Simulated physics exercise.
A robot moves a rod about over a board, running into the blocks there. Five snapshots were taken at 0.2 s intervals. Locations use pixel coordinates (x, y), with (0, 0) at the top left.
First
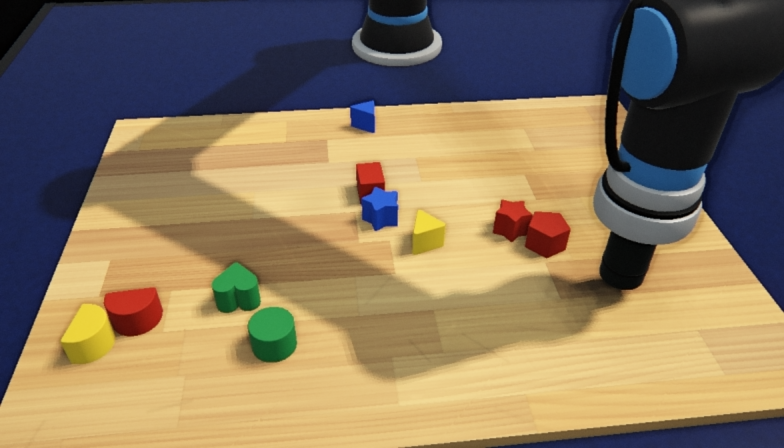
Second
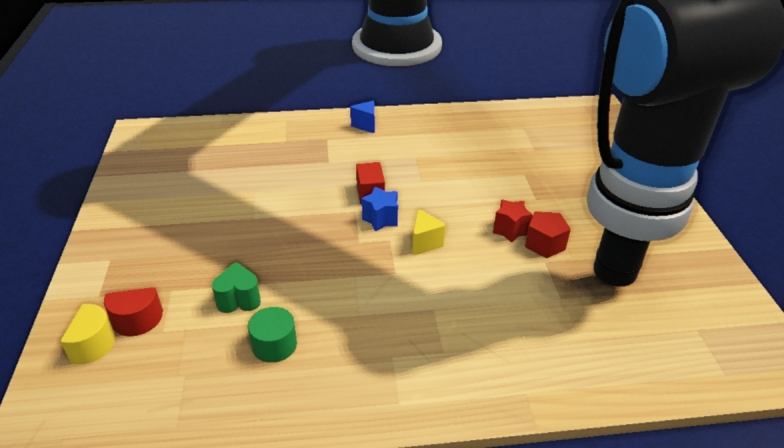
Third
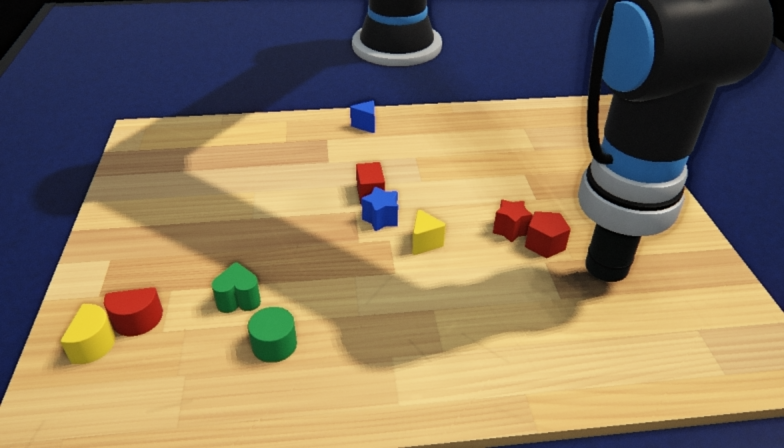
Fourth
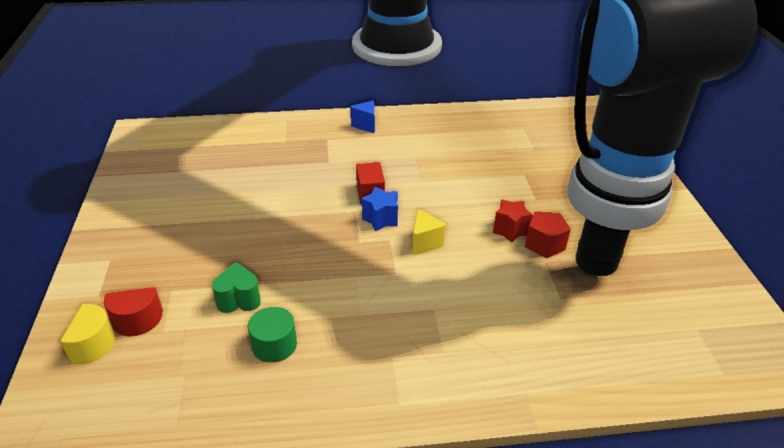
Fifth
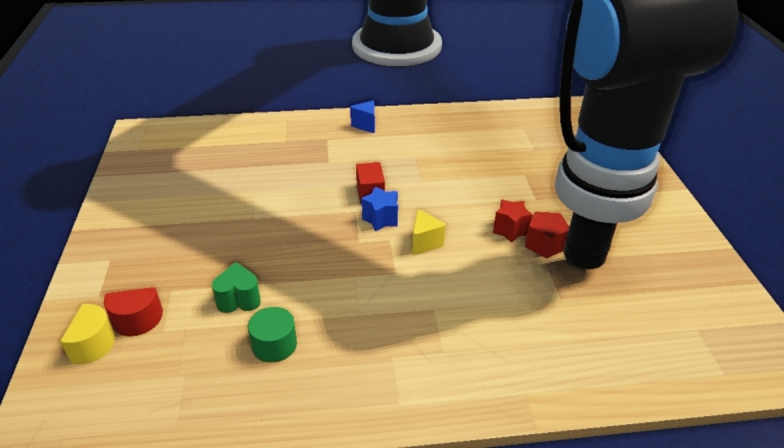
A black robot arm slides its rod slightly left toward still red blocks on a wooden board.
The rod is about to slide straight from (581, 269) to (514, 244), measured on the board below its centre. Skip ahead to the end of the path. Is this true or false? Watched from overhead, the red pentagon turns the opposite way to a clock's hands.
The statement is incorrect.
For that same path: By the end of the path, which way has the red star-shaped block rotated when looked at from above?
The block turns counter-clockwise.
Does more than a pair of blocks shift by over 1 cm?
The answer is no.
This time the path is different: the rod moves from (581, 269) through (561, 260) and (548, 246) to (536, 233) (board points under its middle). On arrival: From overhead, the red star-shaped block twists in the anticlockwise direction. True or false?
The claim holds.
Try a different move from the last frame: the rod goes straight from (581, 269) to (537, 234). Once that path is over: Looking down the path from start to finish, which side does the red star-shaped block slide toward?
That block drifts left.
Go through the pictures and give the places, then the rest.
In the first picture, lower end of the rod (621, 276), tops of blocks, yellow triangular block (426, 222), red star-shaped block (514, 209), red pentagon (549, 223).
In the second picture, rod (614, 273), blocks as before.
In the third picture, rod (606, 268), blocks as before.
In the fourth picture, rod (596, 263), blocks as before.
In the fifth picture, rod (584, 256), yellow triangular block (426, 222), red star-shaped block (514, 209), red pentagon (549, 223).
The first path, step by step. Halfway along, rod (549, 243); red star-shaped block (500, 201), turned 25° anticlockwise; red pentagon (532, 211), turned 20° clockwise.
At the end, rod (517, 231); yellow triangular block not moved; red star-shaped block (481, 189), turned 25° anticlockwise; red pentagon (511, 199), turned 35° clockwise.
